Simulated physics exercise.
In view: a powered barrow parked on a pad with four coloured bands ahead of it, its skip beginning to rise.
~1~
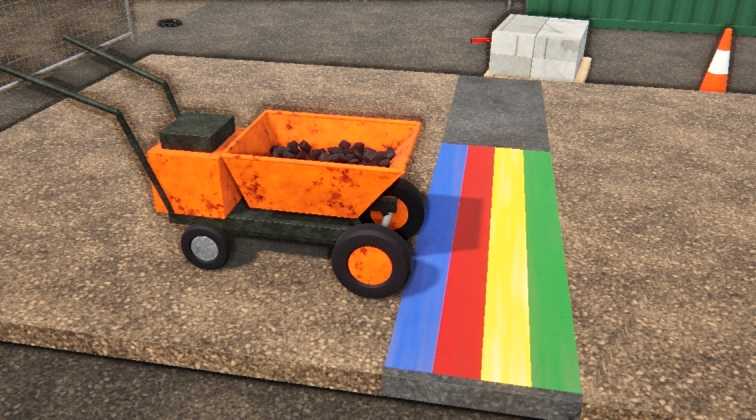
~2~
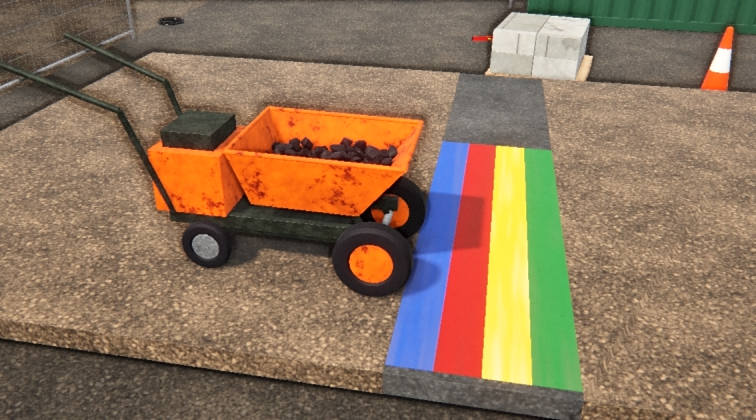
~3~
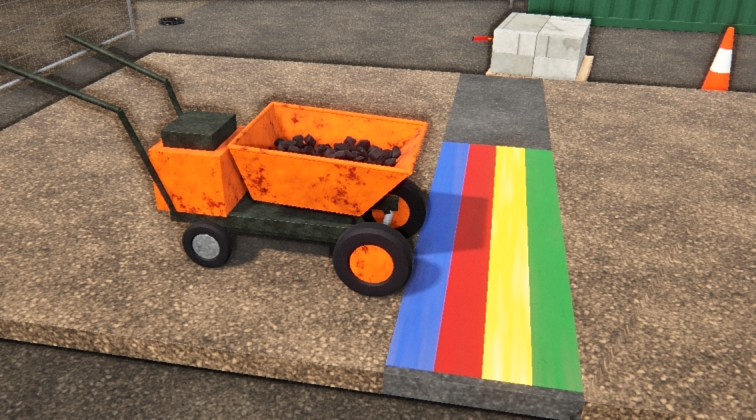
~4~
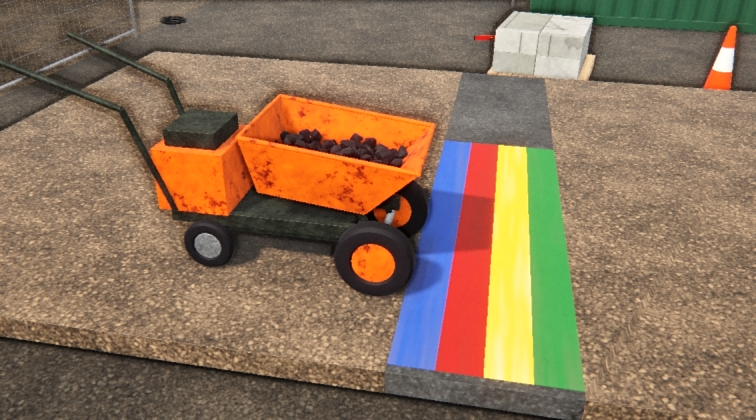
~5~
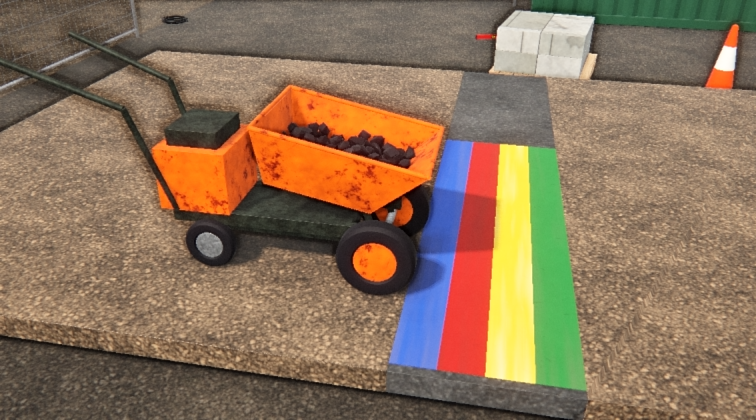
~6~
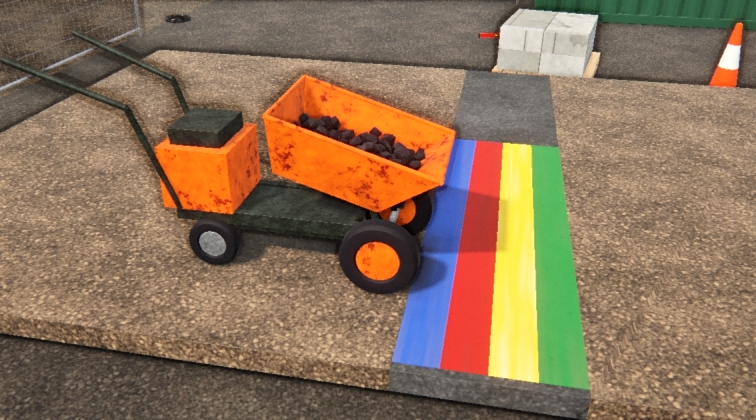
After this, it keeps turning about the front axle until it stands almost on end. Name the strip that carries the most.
Most lies over the yellow band.
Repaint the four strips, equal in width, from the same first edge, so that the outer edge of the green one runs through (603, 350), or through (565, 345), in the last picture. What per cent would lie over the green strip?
First some 20, then 30 per cent.
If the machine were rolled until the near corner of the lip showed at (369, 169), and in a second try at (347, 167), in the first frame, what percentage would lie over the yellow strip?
The first gives 30 %, the second 20 %.
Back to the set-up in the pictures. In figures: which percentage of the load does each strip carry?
Blue strip: 0 %, red strip: 10 %, yellow strip: 40 %, green strip: 25 %.
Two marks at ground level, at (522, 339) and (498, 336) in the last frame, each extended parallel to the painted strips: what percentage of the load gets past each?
The first gives 50 %, the second 70 %.
Soon, skip tipped steeply; all in the skip.
A while on, skip tipped right over; most in the skip; a stray few over the red strip; about a quarter over the yellow strip; a stray few over the green strip.
Towards the end, skip tipped right over; a small part in the skip; a small part over the red strip; about half over the yellow strip; about a quarter over the green strip; a small part off the paint.
Finally, skip tipped right over; a small part in the skip; none over the blue strip; a small part over the red strip; about a third over the yellow strip; about a quarter over the green strip; a small part off the paint.
